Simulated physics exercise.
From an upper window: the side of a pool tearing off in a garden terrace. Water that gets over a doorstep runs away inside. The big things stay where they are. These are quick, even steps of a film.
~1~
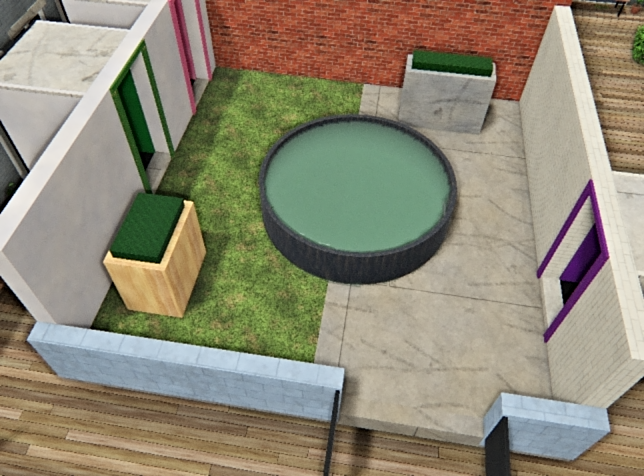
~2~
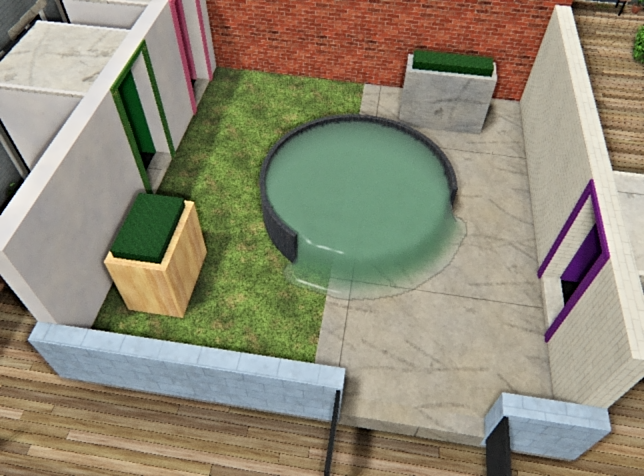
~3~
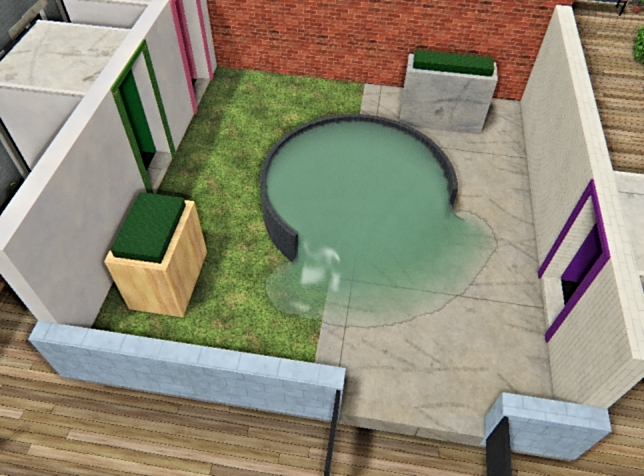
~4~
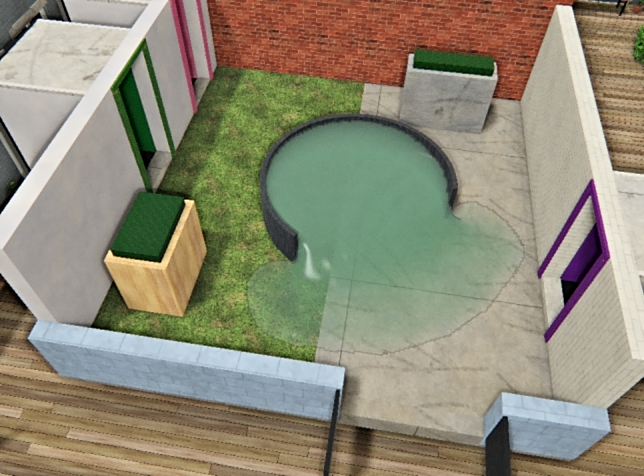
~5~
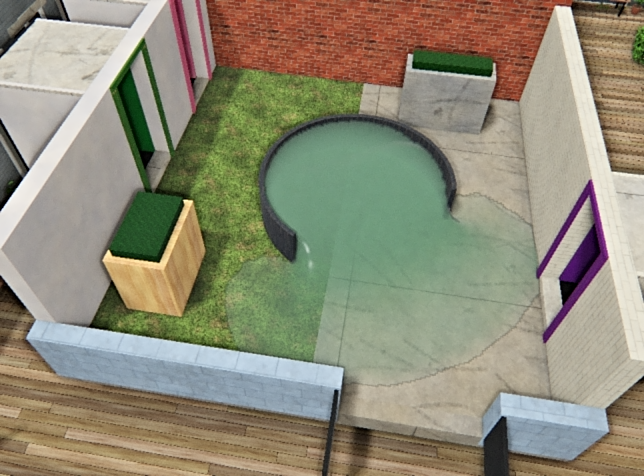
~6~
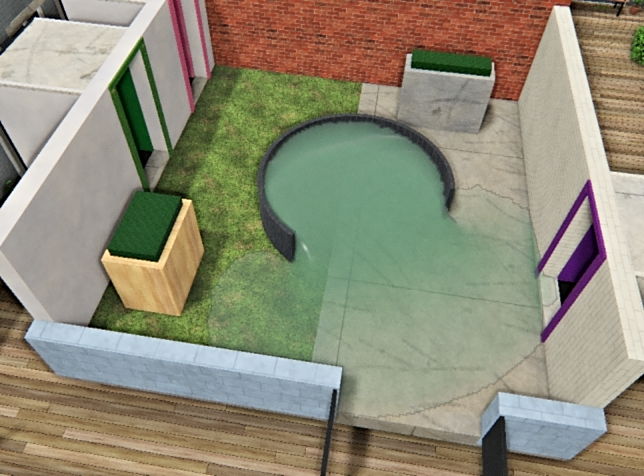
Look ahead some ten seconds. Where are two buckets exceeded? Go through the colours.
One by one: The pink door holds within the limit; the purple door floods; the green door holds within the limit.
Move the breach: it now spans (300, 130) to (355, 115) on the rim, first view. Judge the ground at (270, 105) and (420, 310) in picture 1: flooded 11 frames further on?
In that order: Wet, no water.
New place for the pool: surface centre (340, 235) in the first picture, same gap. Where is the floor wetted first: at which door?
That is the door marked purple.
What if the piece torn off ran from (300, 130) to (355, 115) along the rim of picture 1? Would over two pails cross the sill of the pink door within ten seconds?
My reading: The pink door lets more in.
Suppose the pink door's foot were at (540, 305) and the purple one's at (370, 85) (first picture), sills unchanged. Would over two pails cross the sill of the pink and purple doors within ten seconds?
My reading: The pink one passes that mark, the purple one is under.
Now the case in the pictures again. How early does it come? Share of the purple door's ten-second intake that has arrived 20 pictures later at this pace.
Some 80 per cent.
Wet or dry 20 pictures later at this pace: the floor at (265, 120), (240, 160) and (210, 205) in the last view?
One after the other: Dry, free of water, no water.
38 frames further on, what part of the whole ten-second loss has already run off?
About 85 per cent.
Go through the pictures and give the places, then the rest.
In the first frame, still water in the pool at (357, 181).
In the second frame, water pours out at (396, 267) and has run to (455, 219).
In the third frame, the front is at (271, 289), out from the gap at (395, 269).
In the fourth frame, water pours out at (395, 270) and has run to (507, 229).
In the fifth frame, water pours out at (394, 270) and has run to (529, 233).
In the sixth frame, water pours out at (392, 270) and has run to a hidden place.
A moment on, water covers 35 % of the floor; the pink door not reached, the purple door over two buckets in, the green door not reached.
Next, water covers 45 % of the floor; the pink door not reached, the purple door far over two buckets in, the green door not reached.
Then, water covers 55 % of the floor; the pink door not reached, the purple door far over two buckets in, the green door not reached.
Later, water covers 70 % of the floor; the pink door not reached, the purple door far over two buckets in, the green door wet at the sill, nothing in.
In the end, water covers 95 % of the floor; the pink door not reached, the purple door far over two buckets in, the green door wet at the sill, nothing in.
